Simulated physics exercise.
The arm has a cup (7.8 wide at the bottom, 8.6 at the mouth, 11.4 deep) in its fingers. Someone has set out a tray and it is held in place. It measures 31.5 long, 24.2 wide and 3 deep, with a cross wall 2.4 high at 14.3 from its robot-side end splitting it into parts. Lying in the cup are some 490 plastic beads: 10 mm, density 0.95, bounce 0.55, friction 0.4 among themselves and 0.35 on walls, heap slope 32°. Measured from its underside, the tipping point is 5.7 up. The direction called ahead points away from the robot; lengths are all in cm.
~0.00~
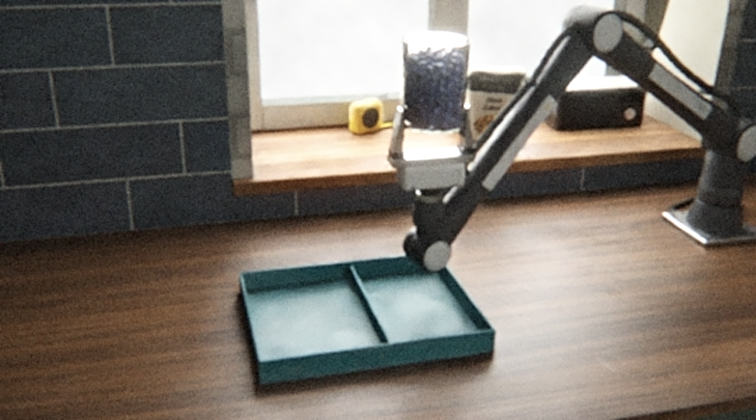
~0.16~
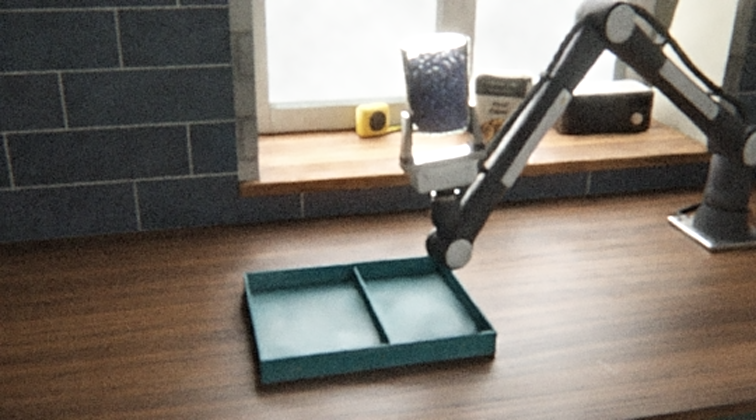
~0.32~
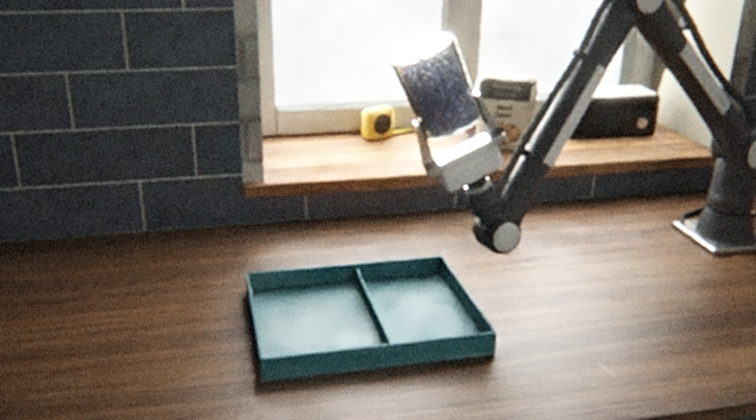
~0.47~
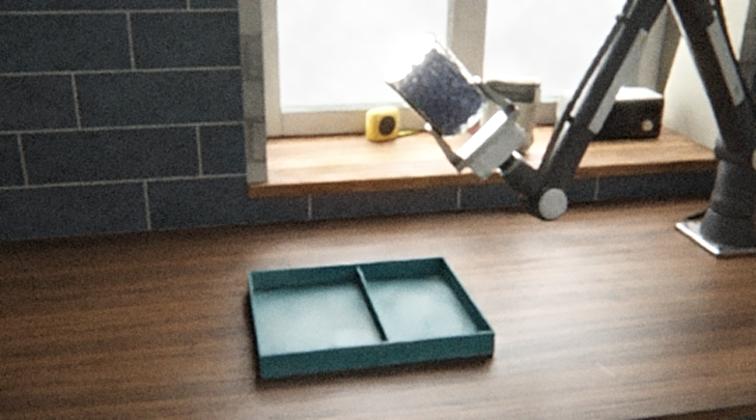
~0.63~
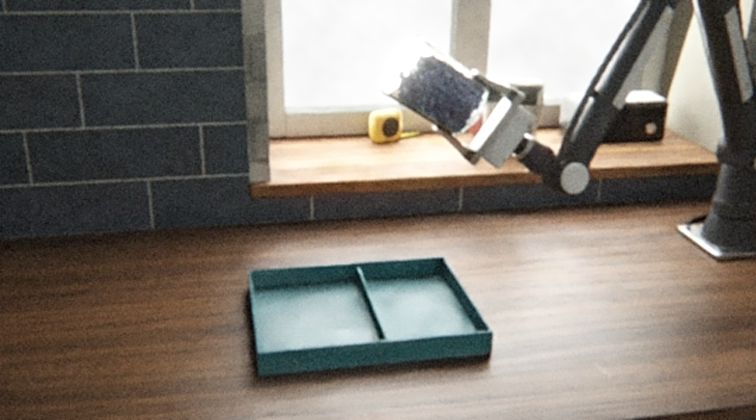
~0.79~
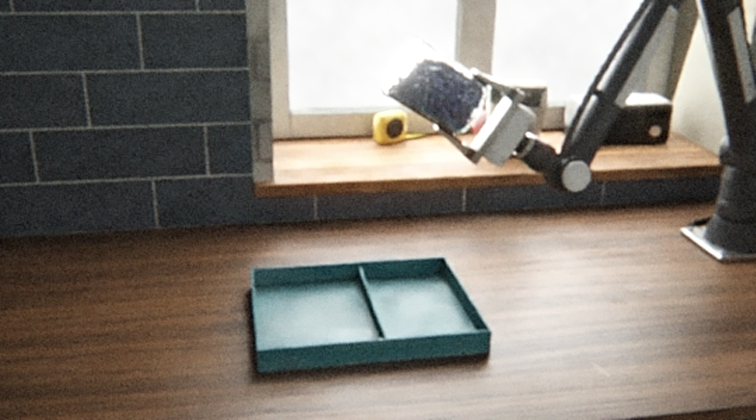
A dark jointed robot arm holding a clear cup of dark beads tilts it steadily leftward from upright to a steep slant, then barely changes, while its lower joint swings right and the view drifts slightly. The camera looks slightly down on a brown wooden counter by a bright window and blue-grey brick wall. A teal divided tray sits in front, with a yellow tape measure and black box on the sill.
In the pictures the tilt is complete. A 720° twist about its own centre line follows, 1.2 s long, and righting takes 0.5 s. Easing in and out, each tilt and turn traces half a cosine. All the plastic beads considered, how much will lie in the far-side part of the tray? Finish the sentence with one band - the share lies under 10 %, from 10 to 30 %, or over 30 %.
The share lies under 10 %.
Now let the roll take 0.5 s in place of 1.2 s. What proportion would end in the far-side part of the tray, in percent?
In that case around 0 percent.
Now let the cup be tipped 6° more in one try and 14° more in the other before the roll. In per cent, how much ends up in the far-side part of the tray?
Around 0 percent on the first try, 15 percent on the second.
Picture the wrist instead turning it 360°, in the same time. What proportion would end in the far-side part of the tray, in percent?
Then roughly 0 per cent.
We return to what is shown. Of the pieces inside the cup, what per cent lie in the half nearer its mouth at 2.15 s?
40 percent or so.
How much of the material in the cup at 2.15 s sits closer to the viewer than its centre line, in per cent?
Share noted: Close to 55 per cent.
After 1.47 s, tipped 57°, highest piece 40 above the table; 483 in the cup, 1 in the far-side part, 4 in flight or on a rim.
After 2.15 s, tipped 44°, highest piece 38 above the table; 480 in the cup, 6 in the far-side part, 1 on the table or floor, 1 in flight or on a rim.
After 2.69 s, upright, highest piece 41 above the table; 480 in the cup, 7 in the far-side part, 1 on the table or floor.
After 3.39 s, upright, highest piece 41 above the table; 480 in the cup, 7 in the far-side part, 1 on the table or floor.
In the end, 480 in the cup, 7 in the far-side part, 1 on the table or floor. That is 1 % in the far-side part of the tray.
